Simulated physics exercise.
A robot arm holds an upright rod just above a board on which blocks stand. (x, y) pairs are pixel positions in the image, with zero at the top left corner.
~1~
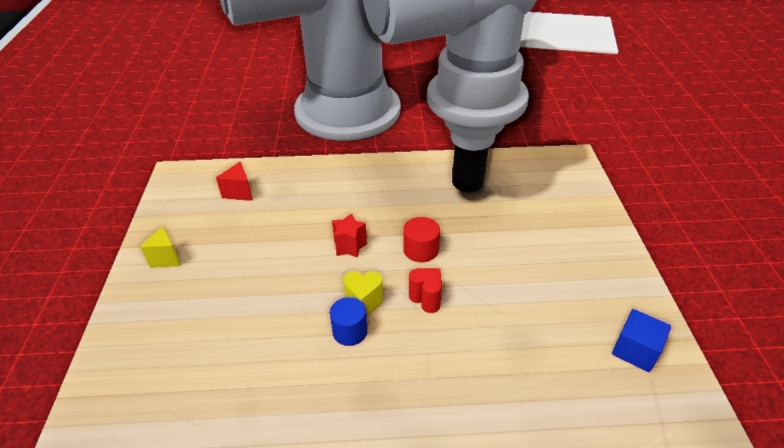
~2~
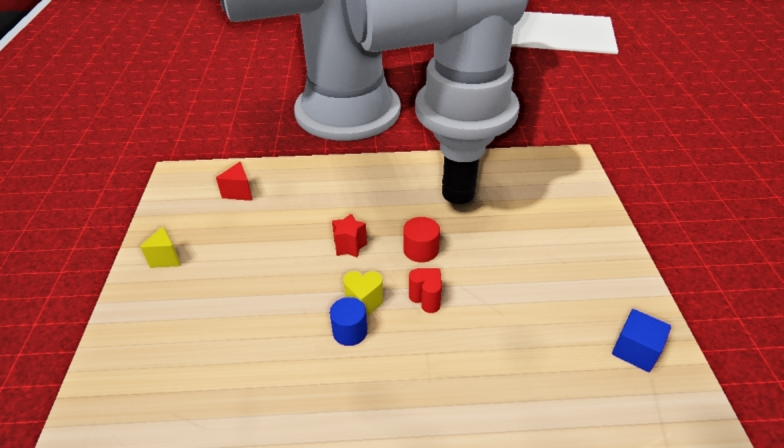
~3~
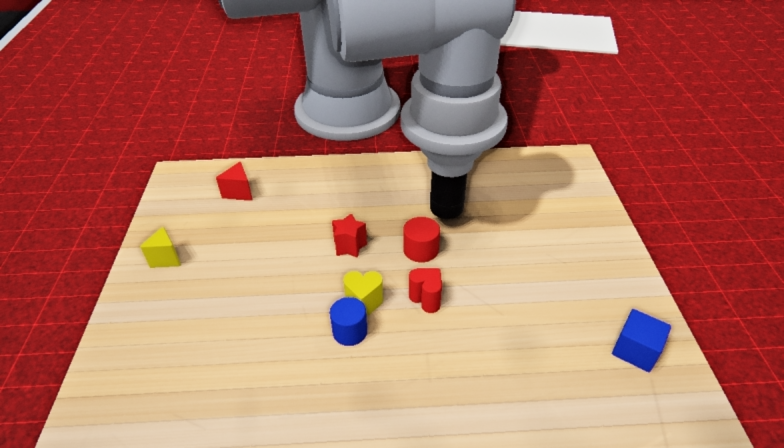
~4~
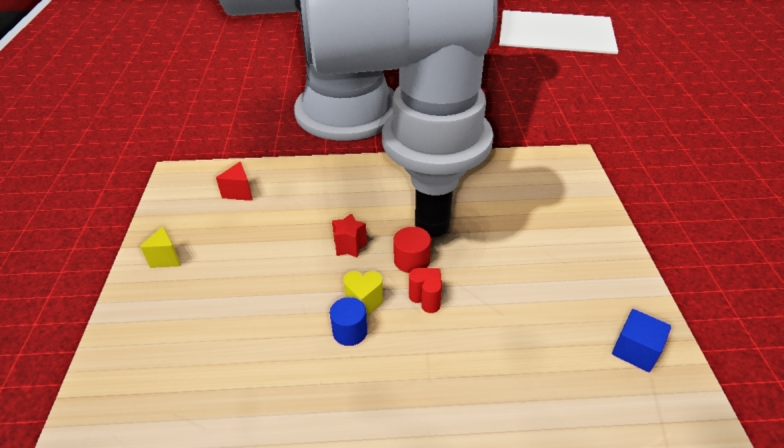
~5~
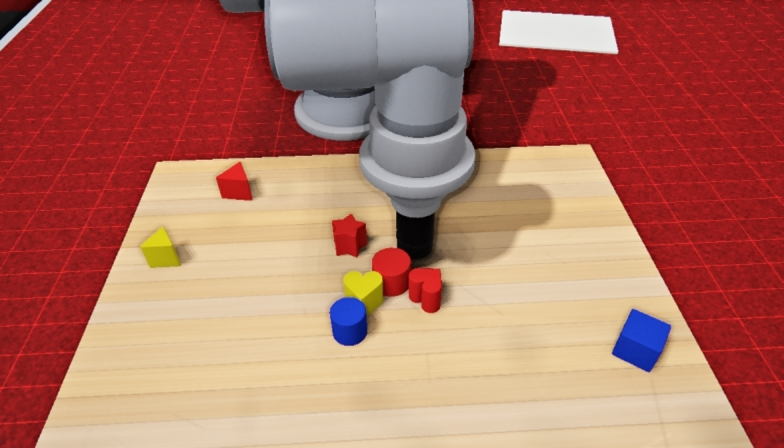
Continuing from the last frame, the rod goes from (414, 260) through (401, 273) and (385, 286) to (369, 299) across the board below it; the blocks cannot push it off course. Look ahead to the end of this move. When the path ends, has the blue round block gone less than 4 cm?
No, that is not how it ends up.
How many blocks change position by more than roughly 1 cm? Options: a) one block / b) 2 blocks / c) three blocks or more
Letter c.
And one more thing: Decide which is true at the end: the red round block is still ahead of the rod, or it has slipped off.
The red round block is leading.
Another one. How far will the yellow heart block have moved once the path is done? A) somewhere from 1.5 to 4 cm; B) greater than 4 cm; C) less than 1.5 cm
B (greater than 4 cm)
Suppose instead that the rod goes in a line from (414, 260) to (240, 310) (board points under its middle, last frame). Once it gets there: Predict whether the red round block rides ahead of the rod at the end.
No longer ahead of the rod.
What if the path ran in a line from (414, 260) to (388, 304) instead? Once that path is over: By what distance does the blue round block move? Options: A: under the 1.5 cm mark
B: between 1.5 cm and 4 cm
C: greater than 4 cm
Correct choice: B.
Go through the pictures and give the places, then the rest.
In the first frame, rod tip at (468, 183); block tops, blue round block at (348, 310); yellow heart block at (363, 282); red round block at (422, 228); red heart block at (428, 278).
In the second frame, rod at (458, 195); blocks unchanged.
In the third frame, rod at (447, 209); blocks unchanged.
In the fourth frame, rod at (432, 226); red round block at (412, 238).
In the fifth frame, rod at (415, 247); blue round block at (348, 310); yellow heart block at (363, 282); red round block at (391, 261); red heart block at (428, 278).
The first path, step by step. Halfway along, rod at (393, 267); blue round block at (324, 333); yellow heart block at (338, 302), turned 20° clockwise; red round block at (369, 283).
At the end, rod at (368, 286); blue round block at (311, 346); yellow heart block at (316, 315), turned 75° clockwise; red round block at (350, 307); red heart block in place.
